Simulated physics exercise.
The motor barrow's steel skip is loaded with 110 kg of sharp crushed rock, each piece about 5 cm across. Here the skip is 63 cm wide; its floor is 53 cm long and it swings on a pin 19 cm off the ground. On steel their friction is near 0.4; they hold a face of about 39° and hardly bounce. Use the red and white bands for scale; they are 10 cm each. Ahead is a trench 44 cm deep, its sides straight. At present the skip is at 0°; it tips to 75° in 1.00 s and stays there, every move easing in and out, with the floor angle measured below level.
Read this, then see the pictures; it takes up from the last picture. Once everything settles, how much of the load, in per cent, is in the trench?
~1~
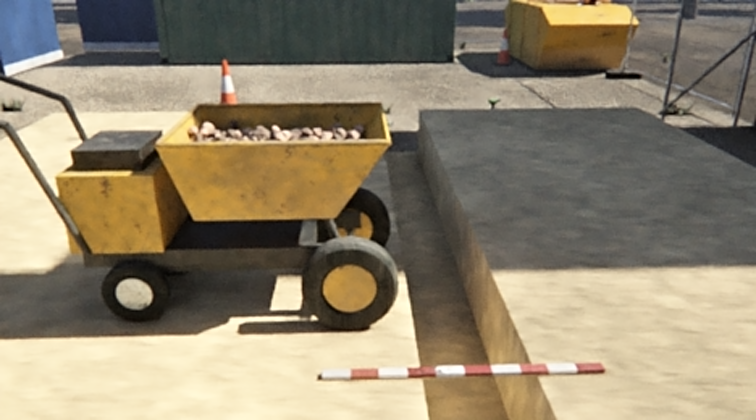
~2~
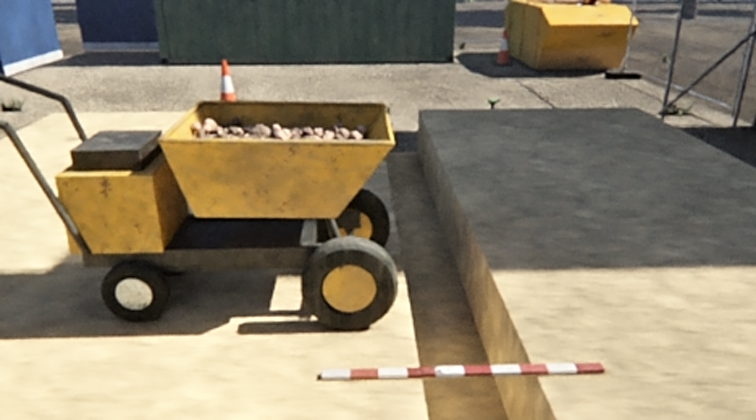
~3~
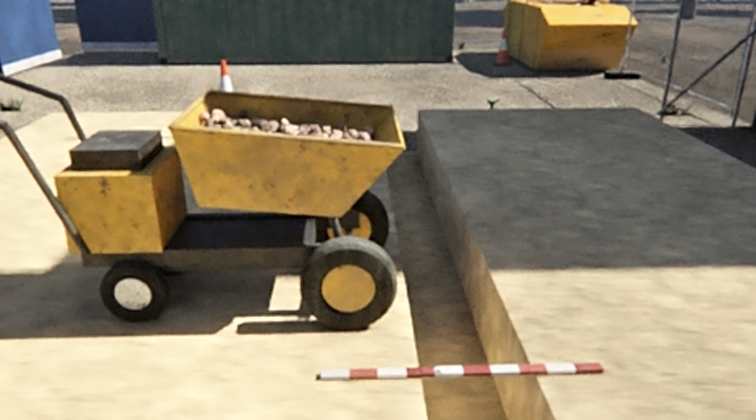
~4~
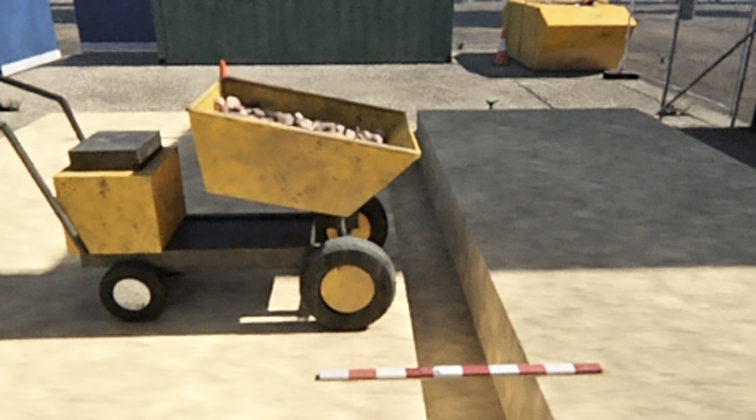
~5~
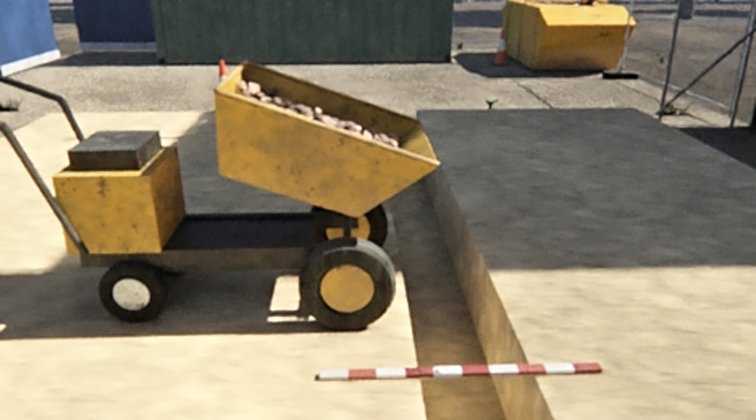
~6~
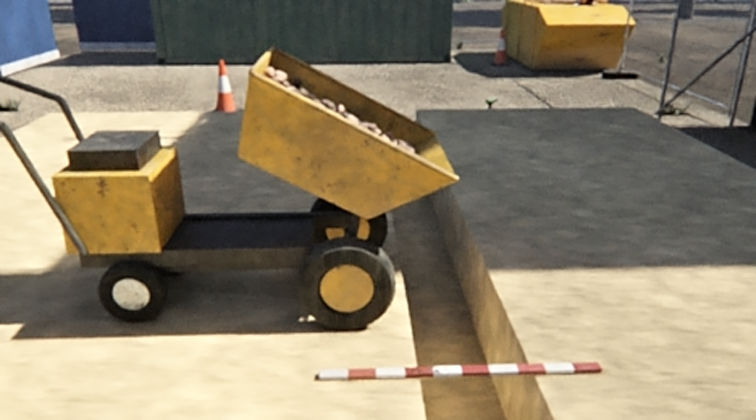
Once it settles, about 34 per cent of the load is there.
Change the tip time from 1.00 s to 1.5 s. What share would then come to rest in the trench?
Then roughly 35 percent.
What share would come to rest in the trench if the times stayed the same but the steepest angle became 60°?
Near 5 per cent then.
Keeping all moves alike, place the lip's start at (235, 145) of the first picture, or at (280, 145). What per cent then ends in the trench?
Roughly 55 in a hundred, then 90 in a hundred.
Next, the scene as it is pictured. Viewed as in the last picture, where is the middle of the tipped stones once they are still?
Resting centre: About (521, 284).
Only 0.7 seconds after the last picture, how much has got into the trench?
Close to 0 per cent has got there by then.
Then, 0.3 s after the last picture the floor is at 63°, 100 % in the skip; the foremost stones are at (480, 220).
Then, 0.7 s after the last picture the floor is at 75°, 74 % in the skip, 2 % in the trench, 25 % past the trench; the foremost stones are at (584, 292).
Then, 1.0 s after the last picture the floor is at 75°, 40 % in the skip, 4 % in the trench, 56 % past the trench; the foremost stones are at (692, 293).
Then, 3.0 s after the last picture the floor is at 75°, 11 % in the skip, 34 % in the trench, 55 % past the trench; the foremost stones are at (735, 300).
